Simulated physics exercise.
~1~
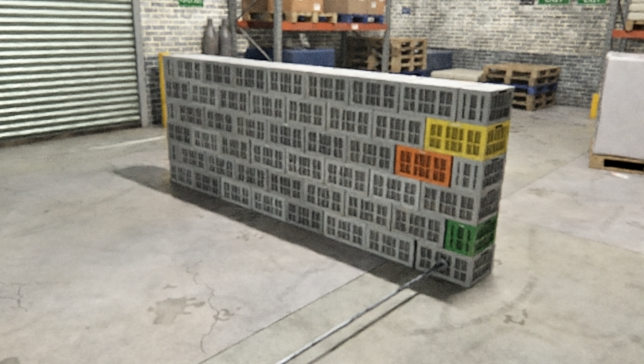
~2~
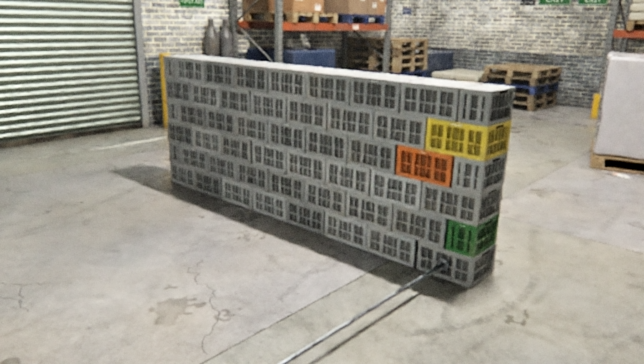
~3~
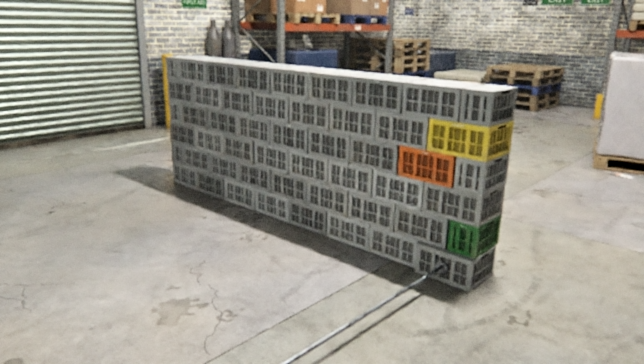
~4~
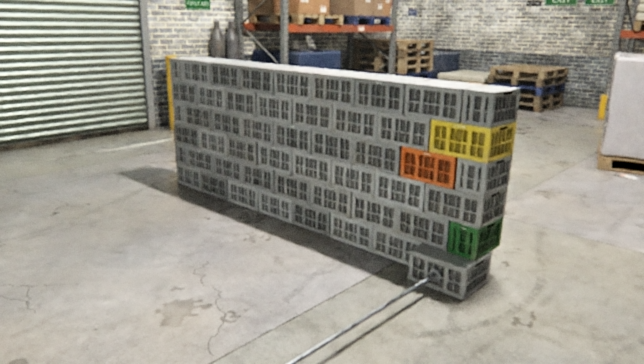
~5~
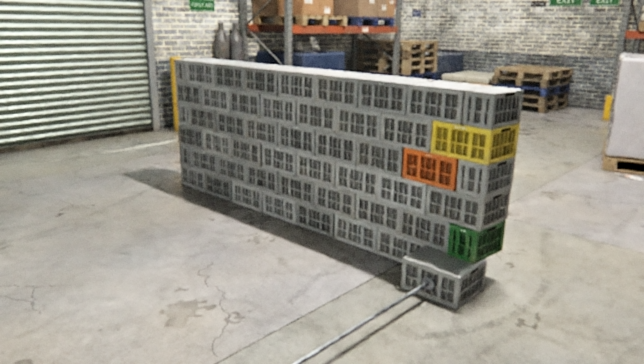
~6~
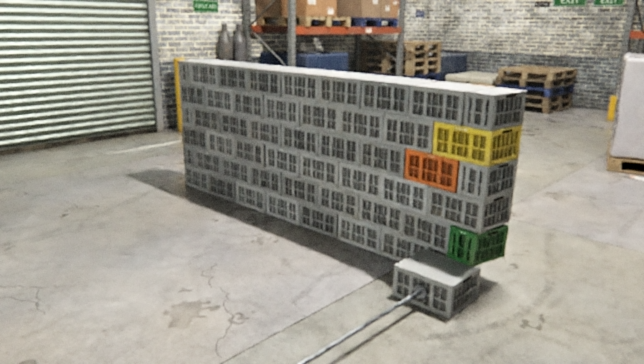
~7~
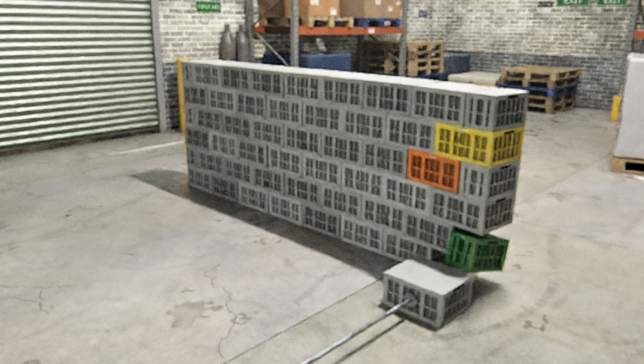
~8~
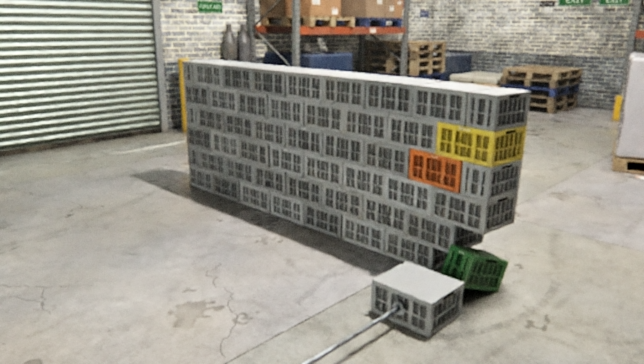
A steel arm grips a grey crate at the bottom right corner of a long, one-crate-thick wall of grey crates in a store room, seen from a raised angle with a shutter at left and pallet racks behind. A yellow crate sits near the upper right end, an orange one just below and left of it, and a green one directly above the gripped crate. The arm draws the grey crate out toward the lower left. As it comes clear, the green crate tilts, then drops from the corner. It ends leaning behind the pulled crate, while the rest still stands.
